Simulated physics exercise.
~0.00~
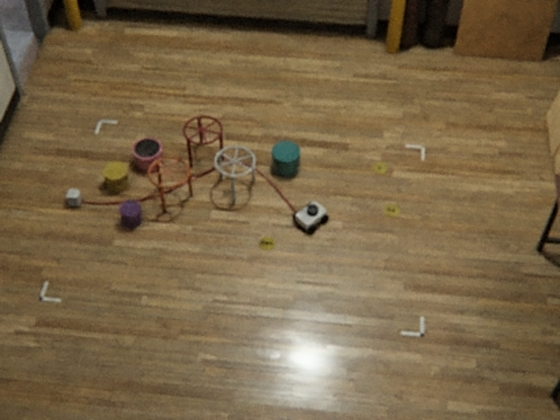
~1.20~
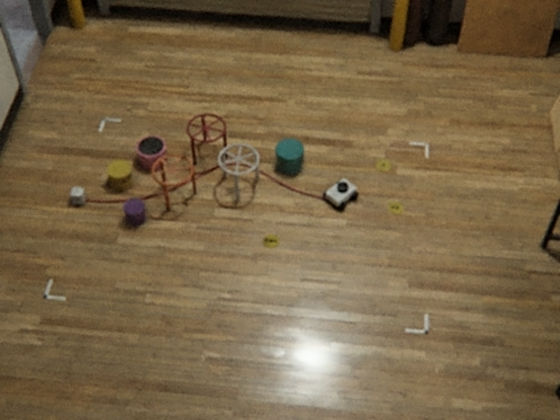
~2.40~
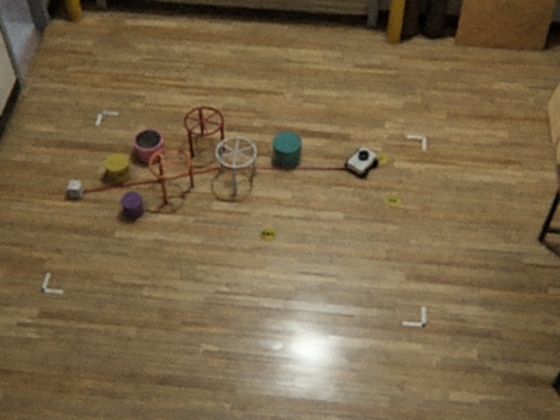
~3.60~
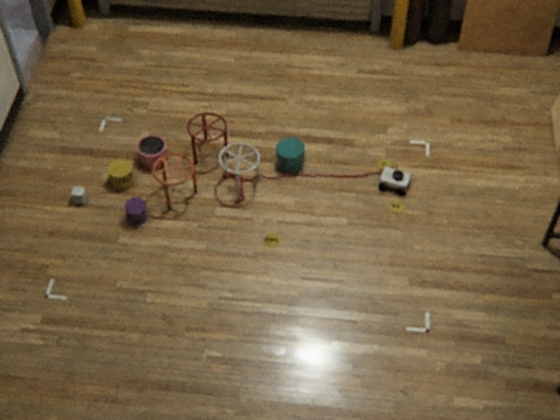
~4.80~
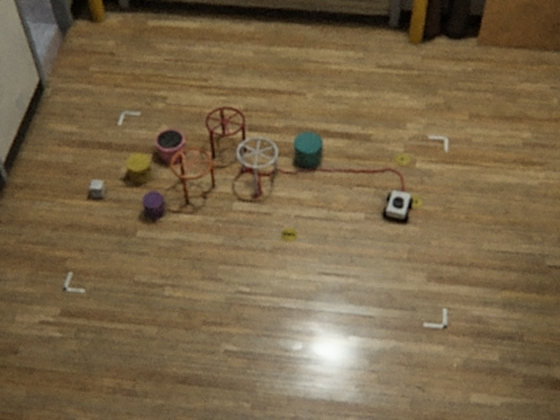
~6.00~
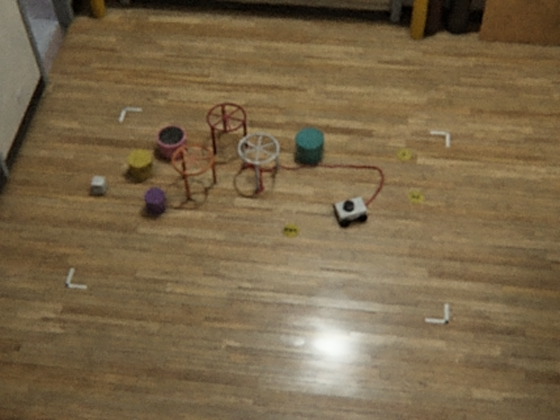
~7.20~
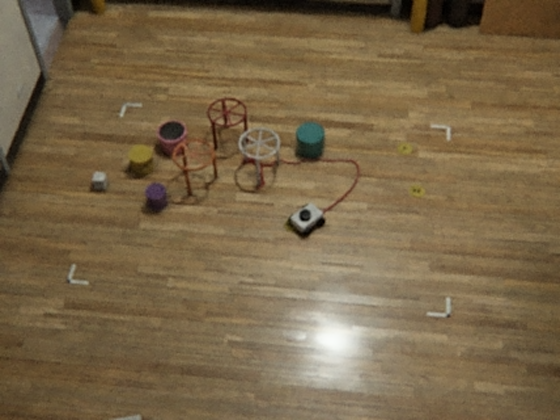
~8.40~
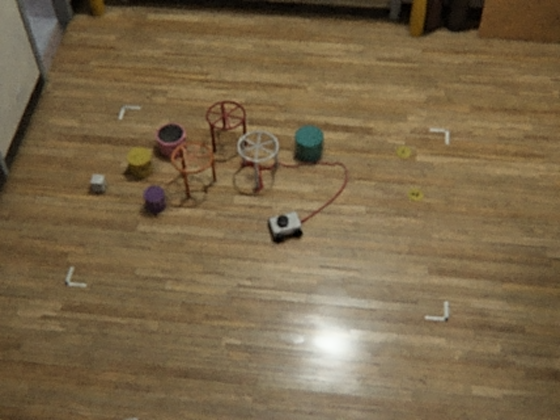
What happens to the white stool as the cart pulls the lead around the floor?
The white stool stays put, standing in the same place on the floor at the end as at the start.
